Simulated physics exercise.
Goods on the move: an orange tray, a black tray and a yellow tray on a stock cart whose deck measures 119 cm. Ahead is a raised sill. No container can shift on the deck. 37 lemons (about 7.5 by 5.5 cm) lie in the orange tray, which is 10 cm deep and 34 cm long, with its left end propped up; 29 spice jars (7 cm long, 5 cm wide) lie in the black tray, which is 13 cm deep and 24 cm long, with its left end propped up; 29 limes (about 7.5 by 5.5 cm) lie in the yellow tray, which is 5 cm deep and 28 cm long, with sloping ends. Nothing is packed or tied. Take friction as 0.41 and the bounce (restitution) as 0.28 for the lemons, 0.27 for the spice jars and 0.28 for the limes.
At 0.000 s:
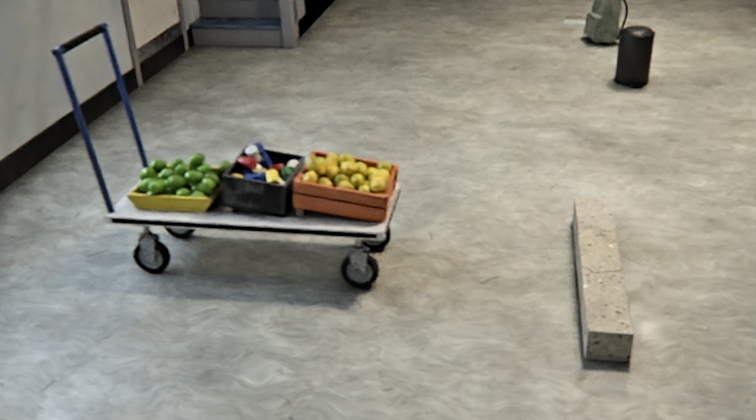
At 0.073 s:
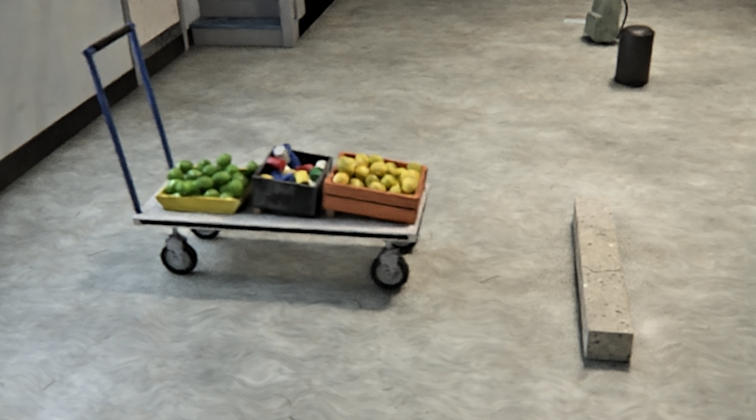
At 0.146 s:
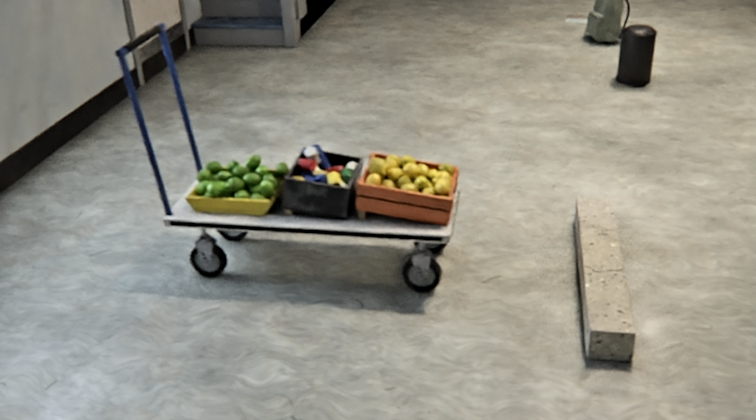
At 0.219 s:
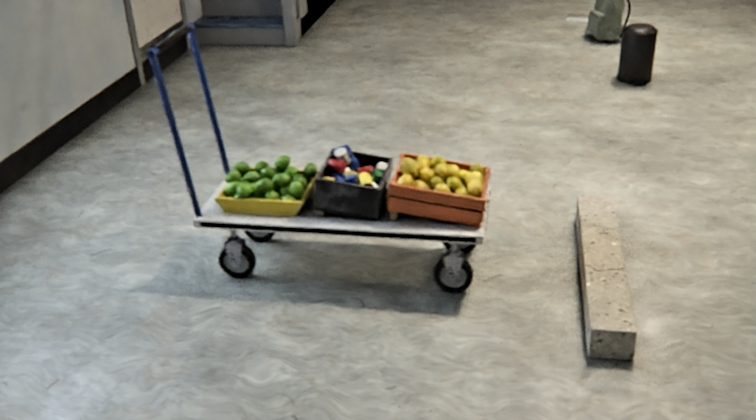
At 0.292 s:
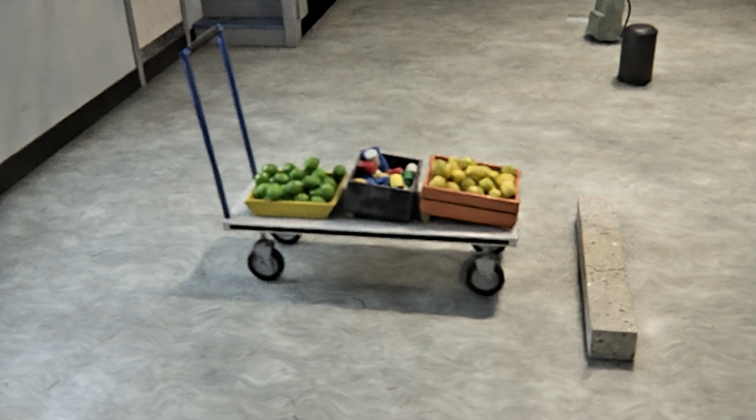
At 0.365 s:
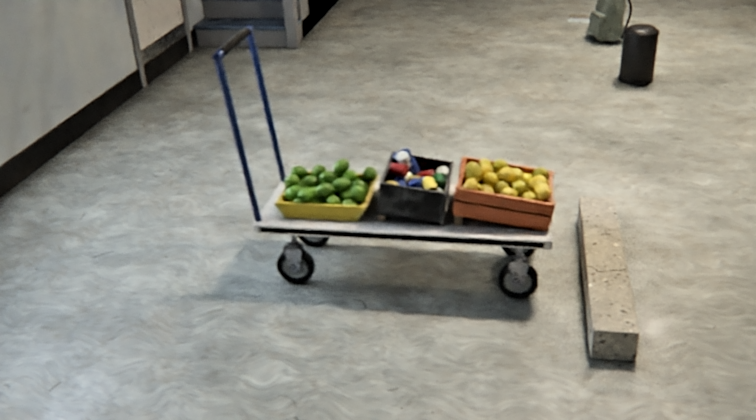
Flatbed cart carrying green fruit, mixed small items and yellow fruit in three trays, rolling right across a grey floor towards a raised sill.
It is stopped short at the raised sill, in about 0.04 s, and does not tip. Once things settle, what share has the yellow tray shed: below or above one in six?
Out of the yellow tray go more than a sixth of the limes.
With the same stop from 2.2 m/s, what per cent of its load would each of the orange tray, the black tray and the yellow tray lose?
Then orange tray 20, black tray 10, yellow tray 30 per cent.
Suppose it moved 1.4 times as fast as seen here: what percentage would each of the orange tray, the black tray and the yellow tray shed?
In that case orange tray 20, black tray 20, yellow tray 30 per cent.
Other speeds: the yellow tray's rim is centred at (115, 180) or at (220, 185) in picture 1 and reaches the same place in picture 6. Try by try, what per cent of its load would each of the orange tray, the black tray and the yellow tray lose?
Orange tray 20 then 0, black tray 20 then 0, yellow tray 40 then 10 per cent.
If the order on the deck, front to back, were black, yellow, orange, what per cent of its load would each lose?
In that case orange tray 10, black tray 10, yellow tray 30 per cent.
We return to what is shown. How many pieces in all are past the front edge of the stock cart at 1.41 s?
About 4.
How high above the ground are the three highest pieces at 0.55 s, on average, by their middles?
Some 52 cm up.
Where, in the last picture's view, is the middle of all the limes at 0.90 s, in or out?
At about (393, 192).
After 0.45 s, contact.
After 0.55 s, orange tray 36 in, 1 out, black tray 29 in, 0 out and yellow tray 27 in, 2 out.
After 0.67 s, orange tray 35 in, 2 out, black tray 29 in, 0 out and yellow tray 23 in, 6 out.
After 0.90 s, orange tray 34 in, 3 out, black tray 28 in, 1 out and yellow tray 21 in, 8 out.
Final count (at 1.41 s), orange tray 33 in, 4 out, black tray 28 in, 1 out and yellow tray 21 in, 8 out. Asked share, 8 of 29, 28 per cent.
